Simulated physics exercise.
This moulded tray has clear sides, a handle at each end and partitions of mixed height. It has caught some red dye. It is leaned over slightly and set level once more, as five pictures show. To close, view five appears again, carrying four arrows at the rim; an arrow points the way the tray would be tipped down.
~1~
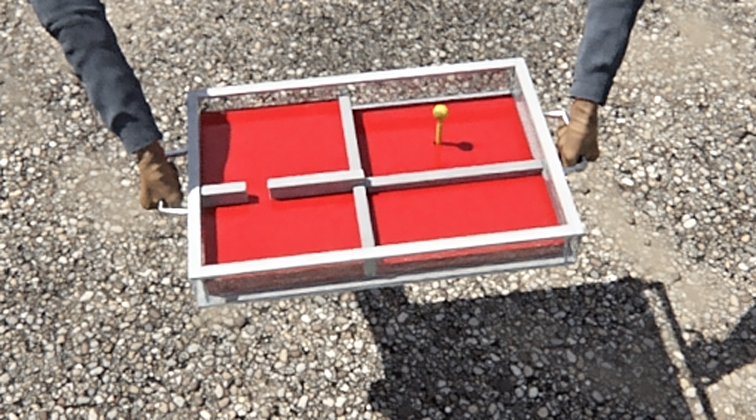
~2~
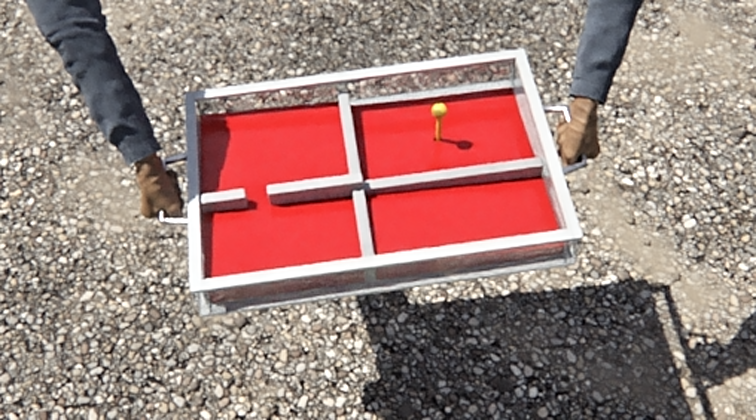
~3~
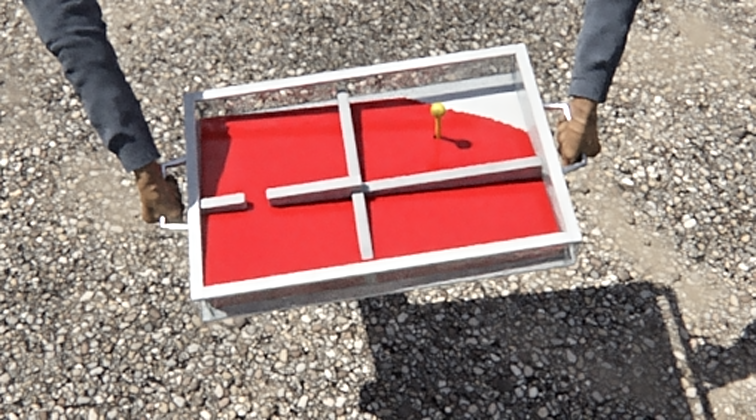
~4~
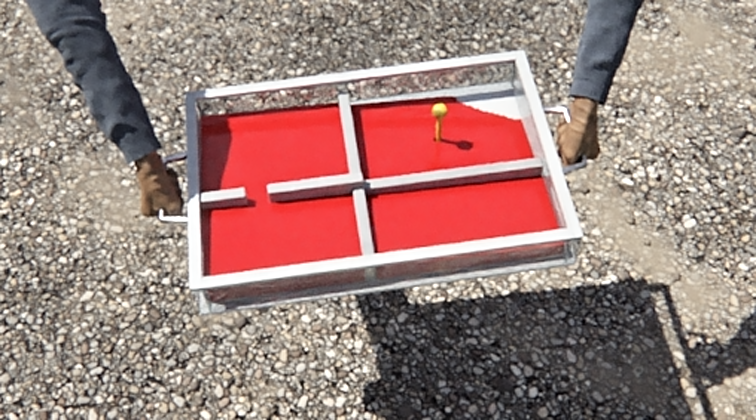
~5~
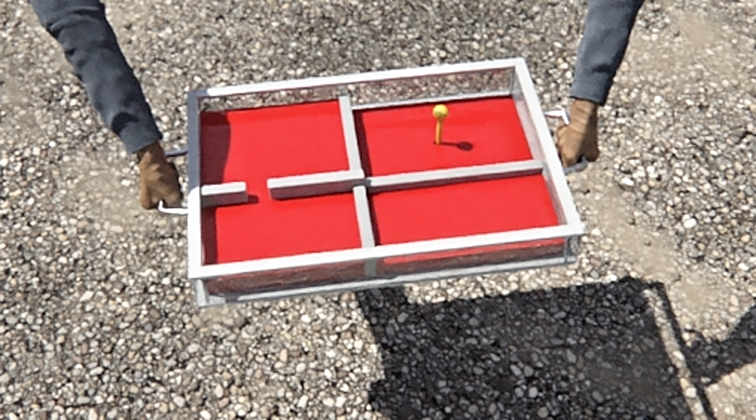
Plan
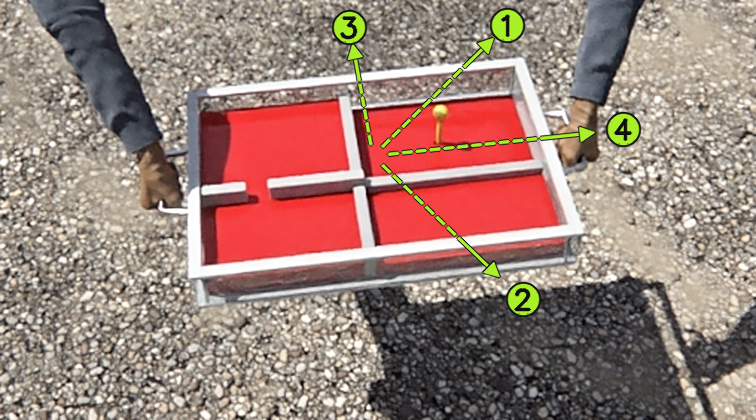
To begin with, two gloved hands hold a clear-sided, partitioned tray of red liquid level above gravel, a yellow peg standing in it. The hands tip it slightly down toward the front left, and the liquid draws off the back right corner, baring pale floor, then covers it again as they level the tray.
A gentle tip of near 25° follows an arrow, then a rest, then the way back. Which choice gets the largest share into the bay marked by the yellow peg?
Arrow 3 does it best.
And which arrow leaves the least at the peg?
The answer is 2.
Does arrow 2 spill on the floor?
Yes.
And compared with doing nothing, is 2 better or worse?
Arrow 2 is worse.
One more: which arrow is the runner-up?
Here it is arrow 4.
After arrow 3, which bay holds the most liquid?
That is the back right bay.
In lime, 1 ends at (489, 41); 2 ends at (495, 273); 3 ends at (353, 49); 4 ends at (589, 133).
Choosing 1, about 18 % of the liquid ends in the peg's bay; about 69 % goes over the rim.
Choosing 2, about 5 % of the liquid ends in the peg's bay; about 65 % goes over the rim.
Choosing 3, about 36 % of the liquid ends in the peg's bay; about 21 % goes over the rim.
Choosing 4, about 24 % of the liquid ends in the peg's bay; about 41 % goes over the rim.
